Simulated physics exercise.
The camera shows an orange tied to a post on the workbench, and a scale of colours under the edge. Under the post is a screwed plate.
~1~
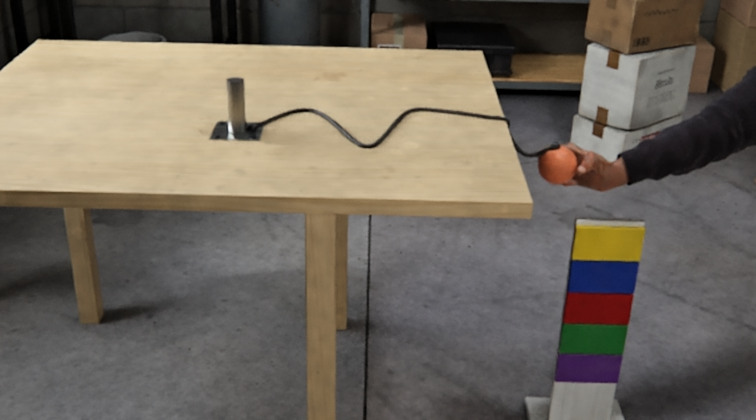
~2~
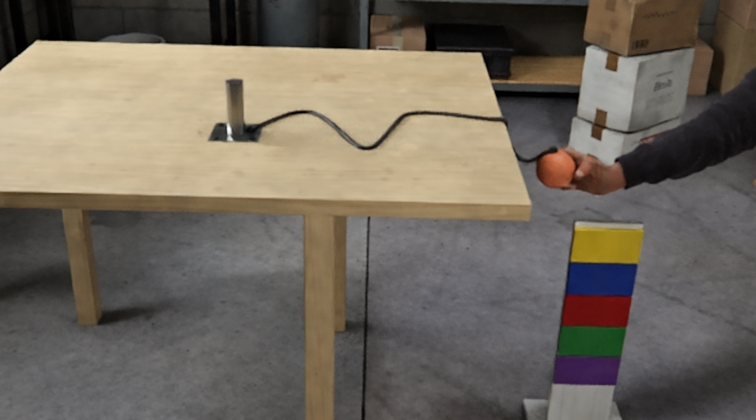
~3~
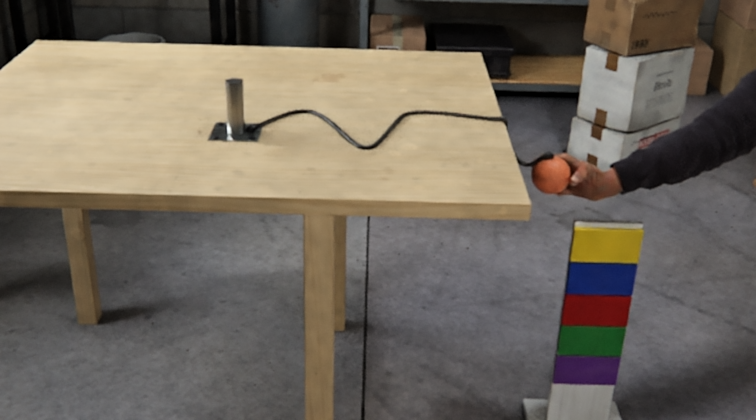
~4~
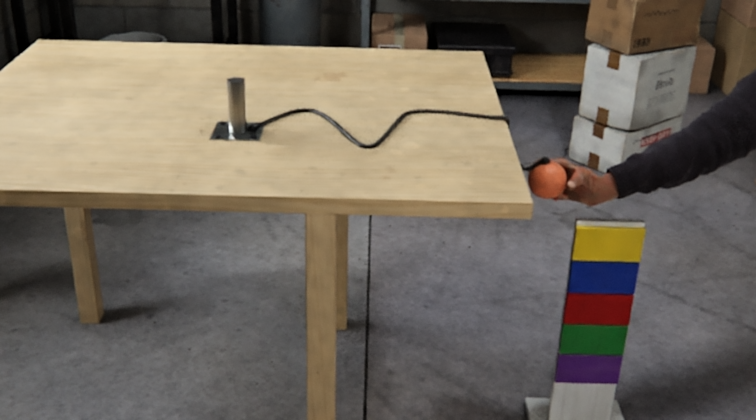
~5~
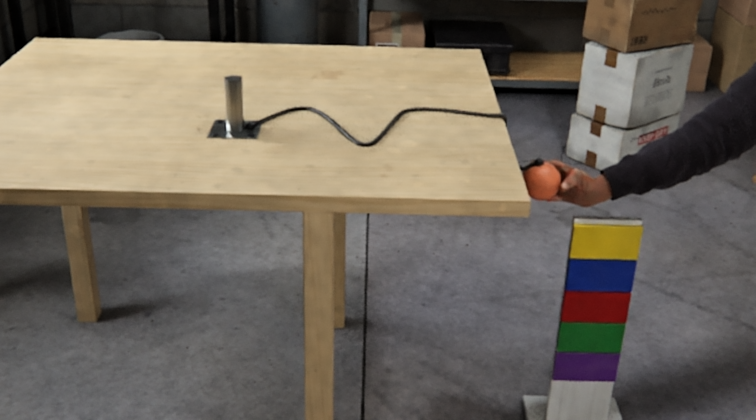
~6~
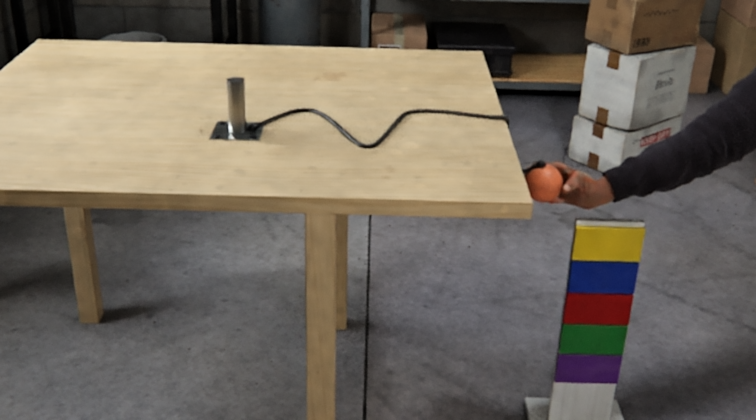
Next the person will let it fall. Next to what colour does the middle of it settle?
Next to green.
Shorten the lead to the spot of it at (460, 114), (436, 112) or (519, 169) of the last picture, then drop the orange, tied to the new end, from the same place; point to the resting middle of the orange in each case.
Taking the tries in order gives (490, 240), (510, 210) and (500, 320).
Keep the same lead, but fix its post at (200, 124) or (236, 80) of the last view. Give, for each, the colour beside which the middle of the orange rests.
Result 1: Red. Result 2: Red.
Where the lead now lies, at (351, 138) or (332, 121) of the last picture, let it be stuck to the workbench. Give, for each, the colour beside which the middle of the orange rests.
For the first place it's blue, and for the second red.
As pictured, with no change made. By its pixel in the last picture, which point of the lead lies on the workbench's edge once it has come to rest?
That spot lies near (393, 127).
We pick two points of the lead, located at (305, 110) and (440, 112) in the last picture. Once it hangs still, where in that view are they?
(330, 129), then (503, 203).
Soon after, orange near (518, 318); level with red.
After that, orange near (462, 340); level with green.
And then, orange near (502, 337); level with green.
In the end, orange near (486, 340); level with green. At green.
